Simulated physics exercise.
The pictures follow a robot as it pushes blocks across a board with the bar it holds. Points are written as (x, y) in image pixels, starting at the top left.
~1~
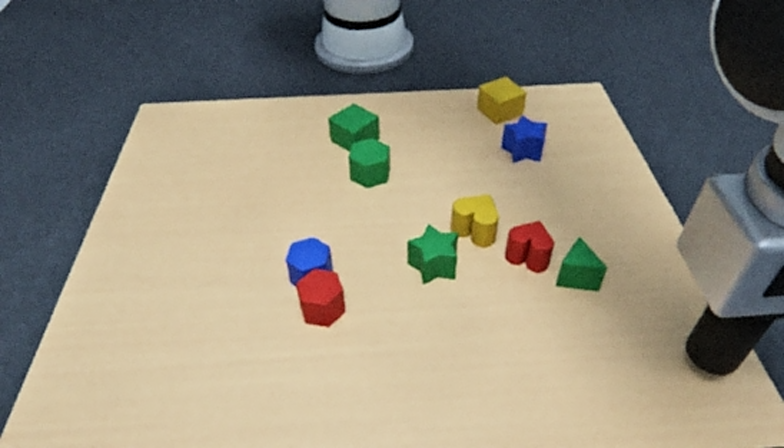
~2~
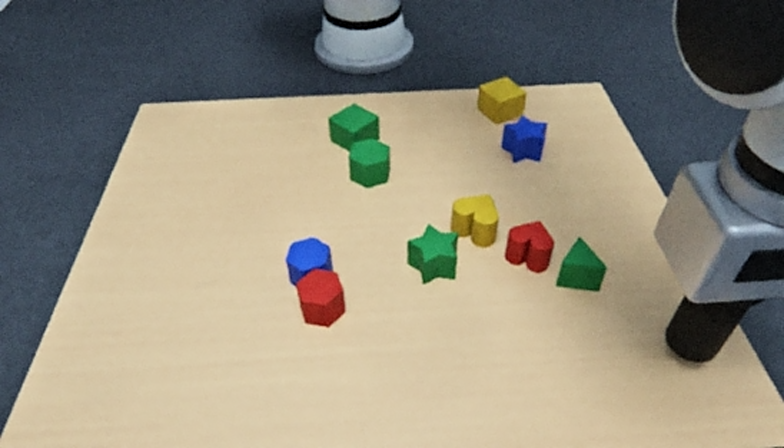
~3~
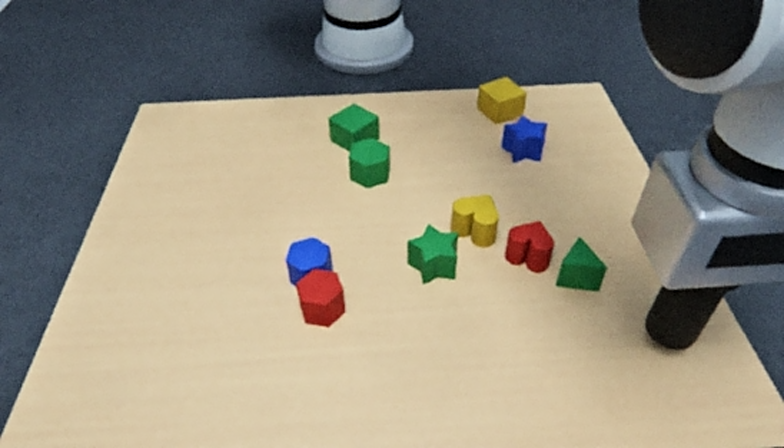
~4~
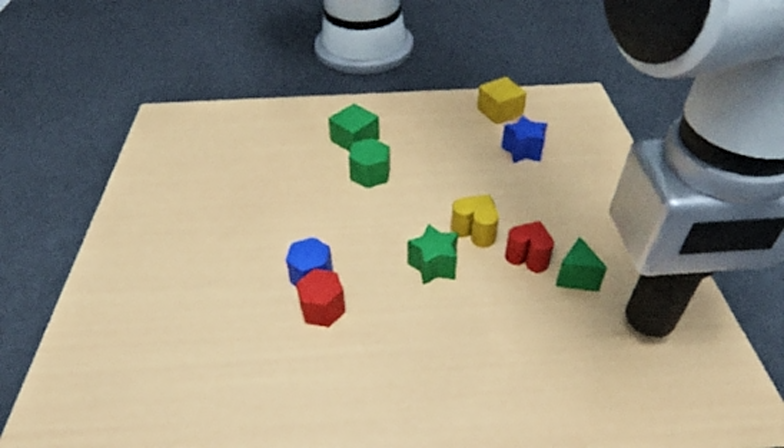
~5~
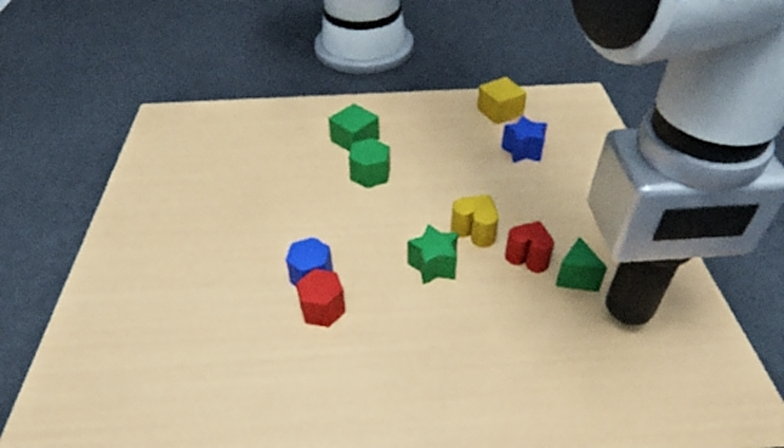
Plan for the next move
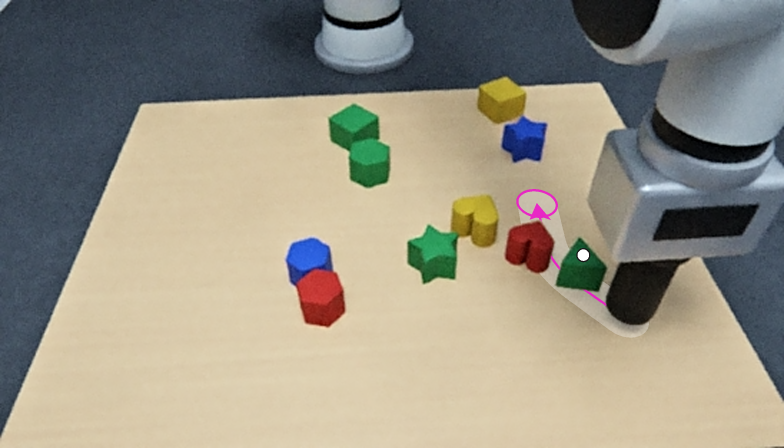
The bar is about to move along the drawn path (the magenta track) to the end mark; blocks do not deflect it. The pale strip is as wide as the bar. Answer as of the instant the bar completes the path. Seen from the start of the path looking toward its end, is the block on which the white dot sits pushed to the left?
Yes
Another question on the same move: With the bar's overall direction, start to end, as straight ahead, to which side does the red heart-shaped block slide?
Shifts left.
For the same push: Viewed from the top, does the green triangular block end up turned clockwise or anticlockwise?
Answer: Against the clock.
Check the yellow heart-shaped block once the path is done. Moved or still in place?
The yellow heart-shaped block will stay where it is.
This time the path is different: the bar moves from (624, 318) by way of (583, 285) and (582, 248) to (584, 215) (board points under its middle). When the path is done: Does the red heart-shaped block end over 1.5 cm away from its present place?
The answer is no.
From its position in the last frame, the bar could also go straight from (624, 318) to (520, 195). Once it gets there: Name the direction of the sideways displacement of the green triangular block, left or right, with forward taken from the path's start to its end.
Over to the left.
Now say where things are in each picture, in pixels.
The first frame shows tip of the bar (711, 355), middles of tops, yellow heart-shaped block (478, 207), red heart-shaped block (533, 234), green triangular block (583, 255).
The second frame shows bar (690, 343), nothing pushed.
The third frame shows bar (670, 331), nothing pushed.
The fourth frame shows bar (649, 319), nothing pushed.
The fifth frame shows bar (629, 308), yellow heart-shaped block (478, 207), red heart-shaped block (533, 234), green triangular block (583, 255).
The line goes from (624, 318) via (573, 281) and (545, 241), ending at (537, 203); the dot is on the green triangular block.
On the path given first. One third of the way, bar (576, 271); red heart-shaped block (524, 231); green triangular block (559, 233), turned 35° anticlockwise.
Two thirds of the way, bar (548, 231); red heart-shaped block (512, 227); green triangular block (525, 199), turned 50° anticlockwise.
At the end, bar (539, 193); yellow heart-shaped block unmoved; red heart-shaped block (512, 227); green triangular block (509, 179), turned 95° anticlockwise.
